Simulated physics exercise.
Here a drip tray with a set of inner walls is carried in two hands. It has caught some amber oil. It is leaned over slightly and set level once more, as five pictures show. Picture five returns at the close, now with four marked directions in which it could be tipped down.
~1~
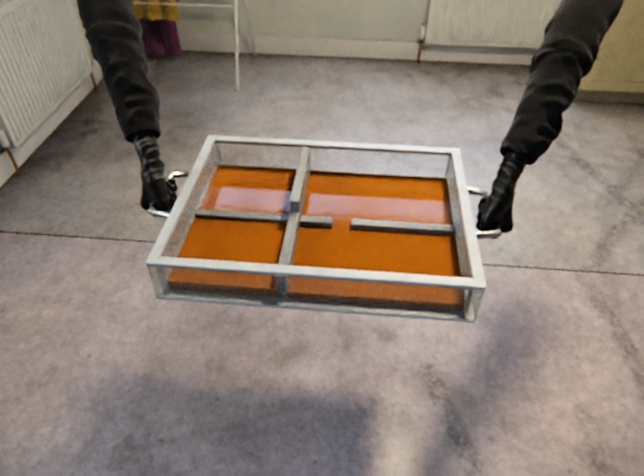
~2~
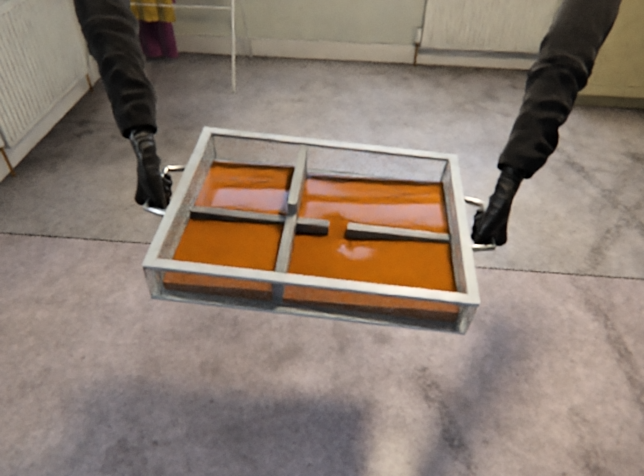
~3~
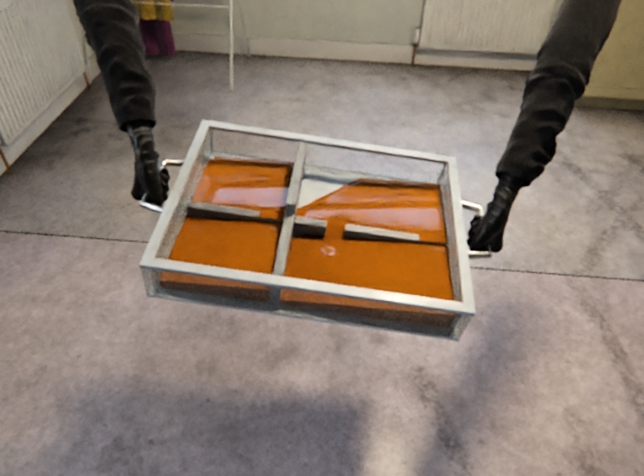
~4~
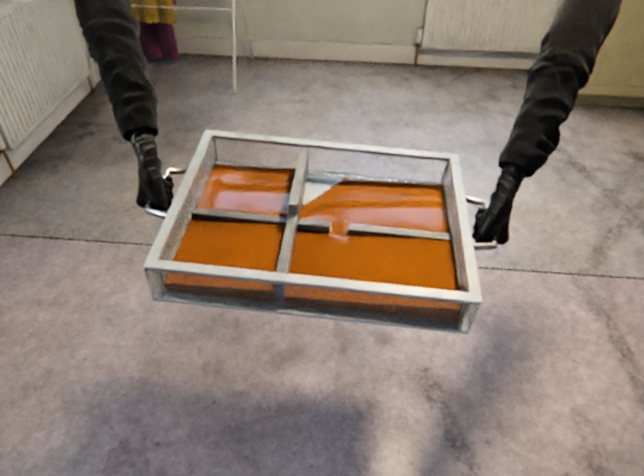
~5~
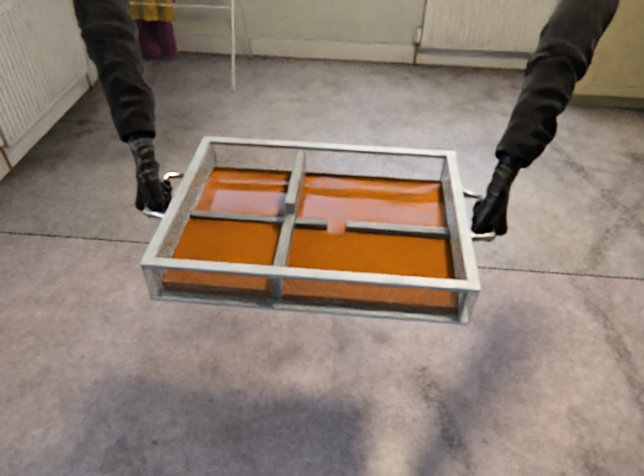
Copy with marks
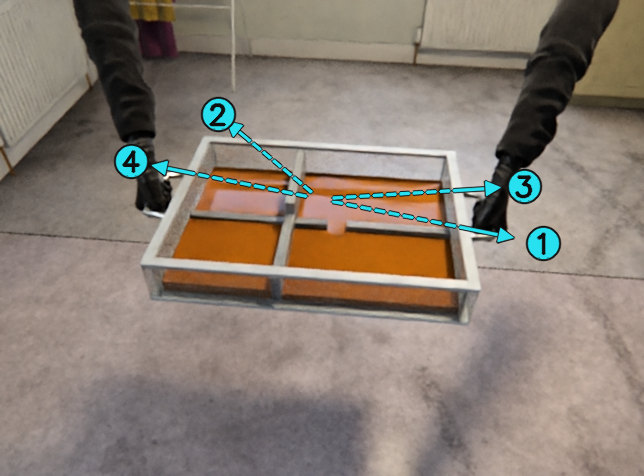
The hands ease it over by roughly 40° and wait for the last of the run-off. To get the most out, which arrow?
Take 2.
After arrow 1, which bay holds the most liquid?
That is the front right bay.
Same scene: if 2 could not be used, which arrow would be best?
The answer is 1.
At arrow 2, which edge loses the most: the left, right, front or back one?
The back rim.
On the marked copy, 1 ends at (508, 236); 2 ends at (230, 125); 3 ends at (495, 188); 4 ends at (157, 166).
If 1 is chosen, about 30 % stays in the tray, the largest part in the front right bay.
If 2 is chosen, about 19 % stays in the tray, the largest part in the back left bay.
If 3 is chosen, about 41 % stays in the tray, the largest part in the back right bay.
If 4 is chosen, about 41 % stays in the tray, the largest part in the back left bay.
